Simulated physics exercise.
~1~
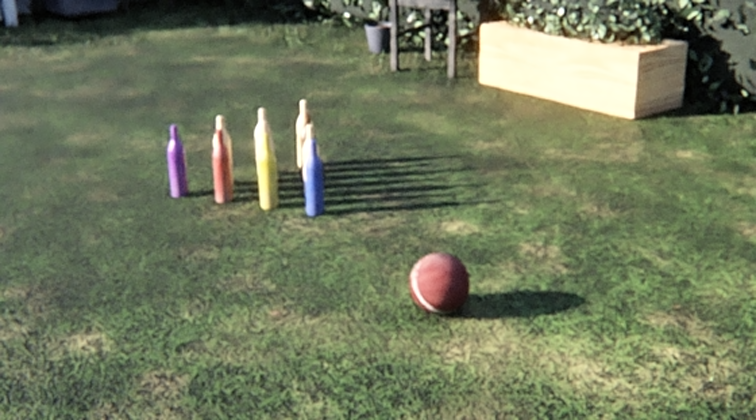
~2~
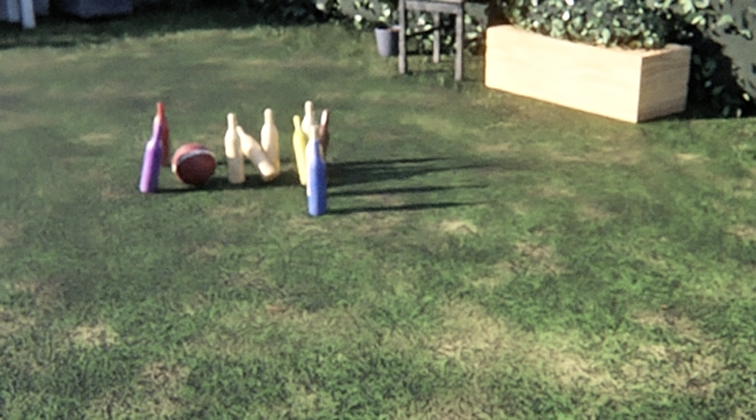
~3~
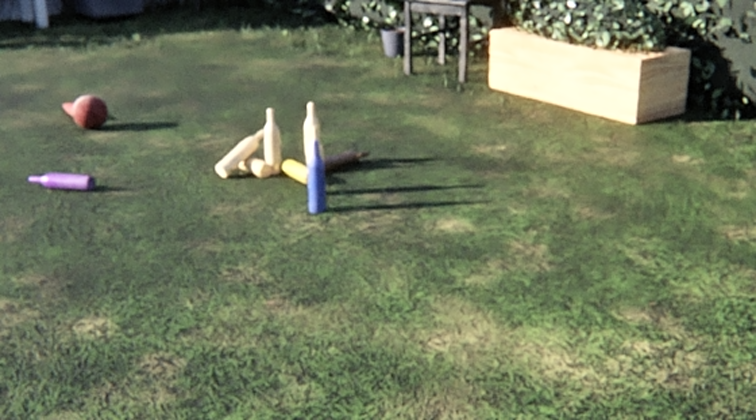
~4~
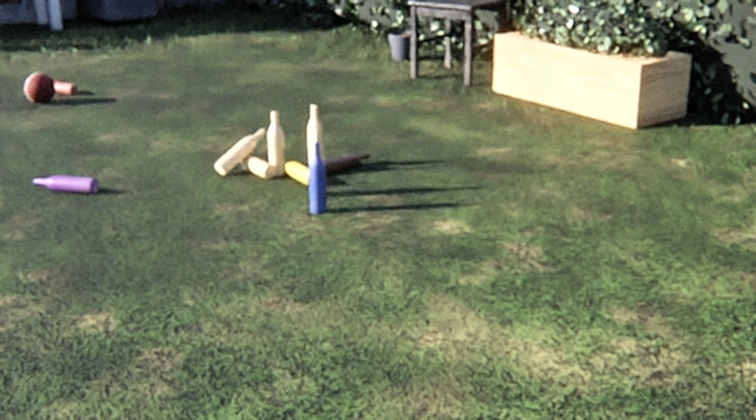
We see a dark red ball roll across a lawn into a cluster of upright wooden skittles, scattering several and knocking the purple, red and yellow ones flat, then roll away toward the upper left while the blue skittle stays standing with a few pale ones.
